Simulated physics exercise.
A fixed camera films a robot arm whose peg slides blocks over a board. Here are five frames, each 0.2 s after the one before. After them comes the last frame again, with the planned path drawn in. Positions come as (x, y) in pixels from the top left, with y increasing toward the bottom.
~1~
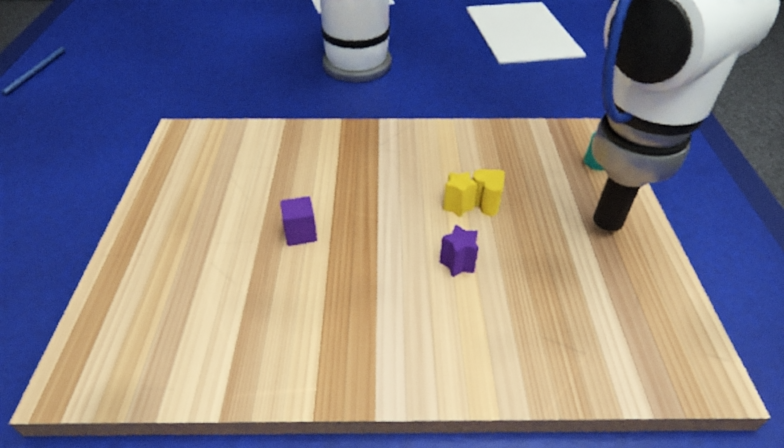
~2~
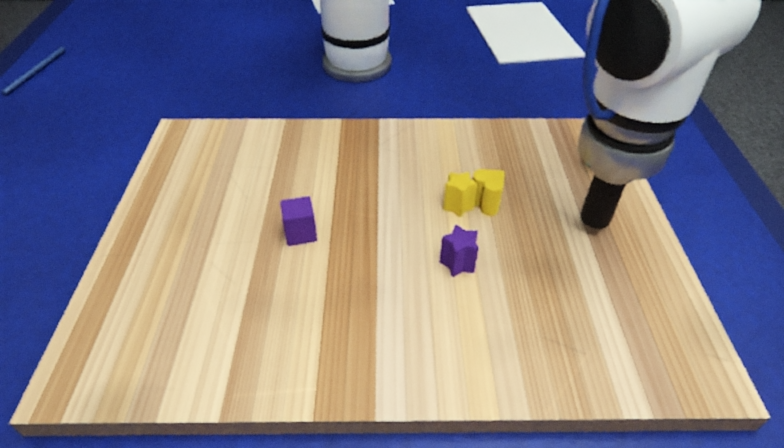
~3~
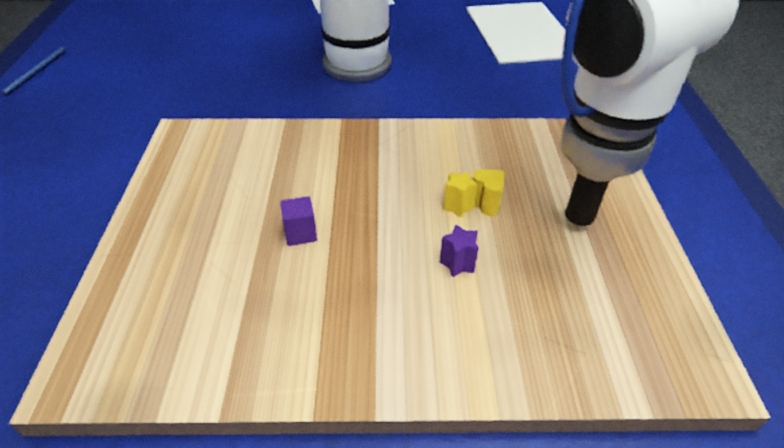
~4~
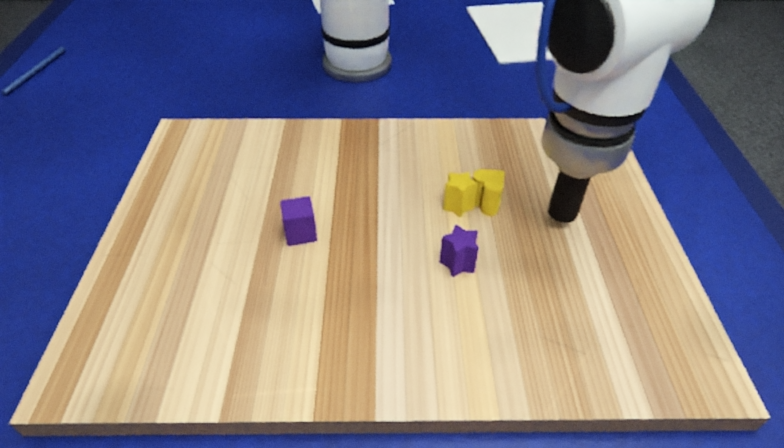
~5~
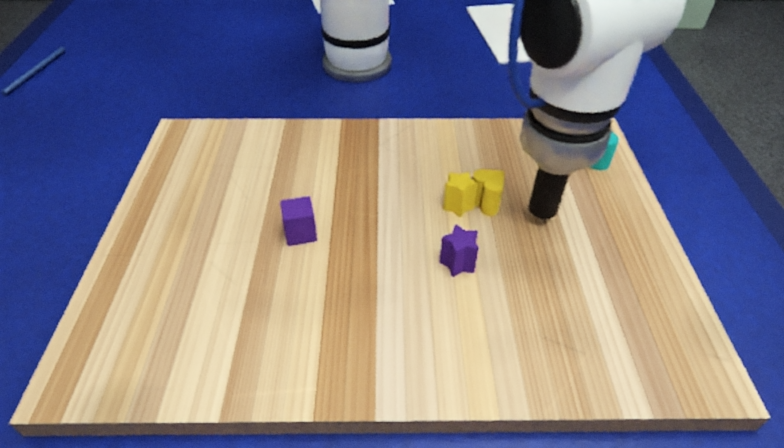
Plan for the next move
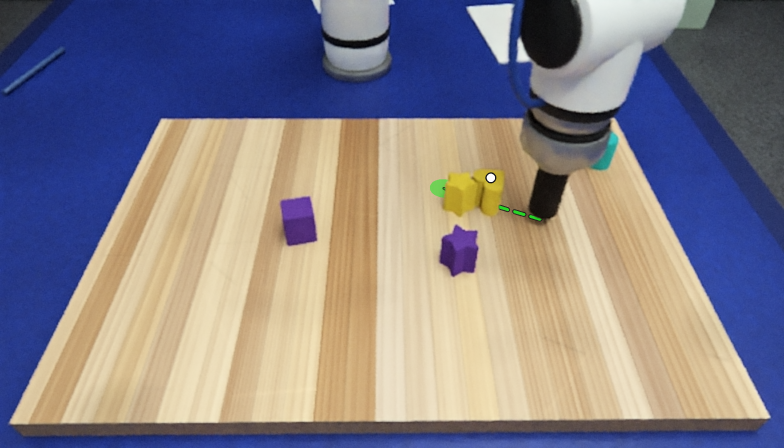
On a striped wooden board, a robot arm with a black peg slides left toward two yellow blocks, touching none.
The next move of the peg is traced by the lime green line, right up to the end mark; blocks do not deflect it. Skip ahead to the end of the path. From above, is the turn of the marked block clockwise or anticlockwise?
The block spins clockwise.
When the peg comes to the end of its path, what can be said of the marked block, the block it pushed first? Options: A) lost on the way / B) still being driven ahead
Answer: B.
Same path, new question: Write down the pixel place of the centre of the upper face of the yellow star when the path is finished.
At pixel (424, 175).
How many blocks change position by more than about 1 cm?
When the path ends, I think you'll find two blocks out of place by more than 1 cm.
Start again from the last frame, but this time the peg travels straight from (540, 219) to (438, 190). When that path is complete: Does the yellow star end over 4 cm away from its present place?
Final answer: Yes.
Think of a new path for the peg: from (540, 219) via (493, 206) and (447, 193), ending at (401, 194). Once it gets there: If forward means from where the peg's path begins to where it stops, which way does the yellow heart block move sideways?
Towards the right-hand side.
The drawn path runs from (540, 219) directly to (444, 188); the dot is on the yellow heart block.
The first path, step by step. One third of the way, peg at (506, 199); yellow heart block at (483, 175).
Two thirds of the way, peg at (475, 189); yellow star at (436, 176), turned 85° anticlockwise; yellow heart block at (453, 163), turned 20° clockwise.
At the end, peg at (445, 178); yellow star at (424, 175), turned 140° anticlockwise; yellow heart block at (424, 152), turned 20° clockwise.
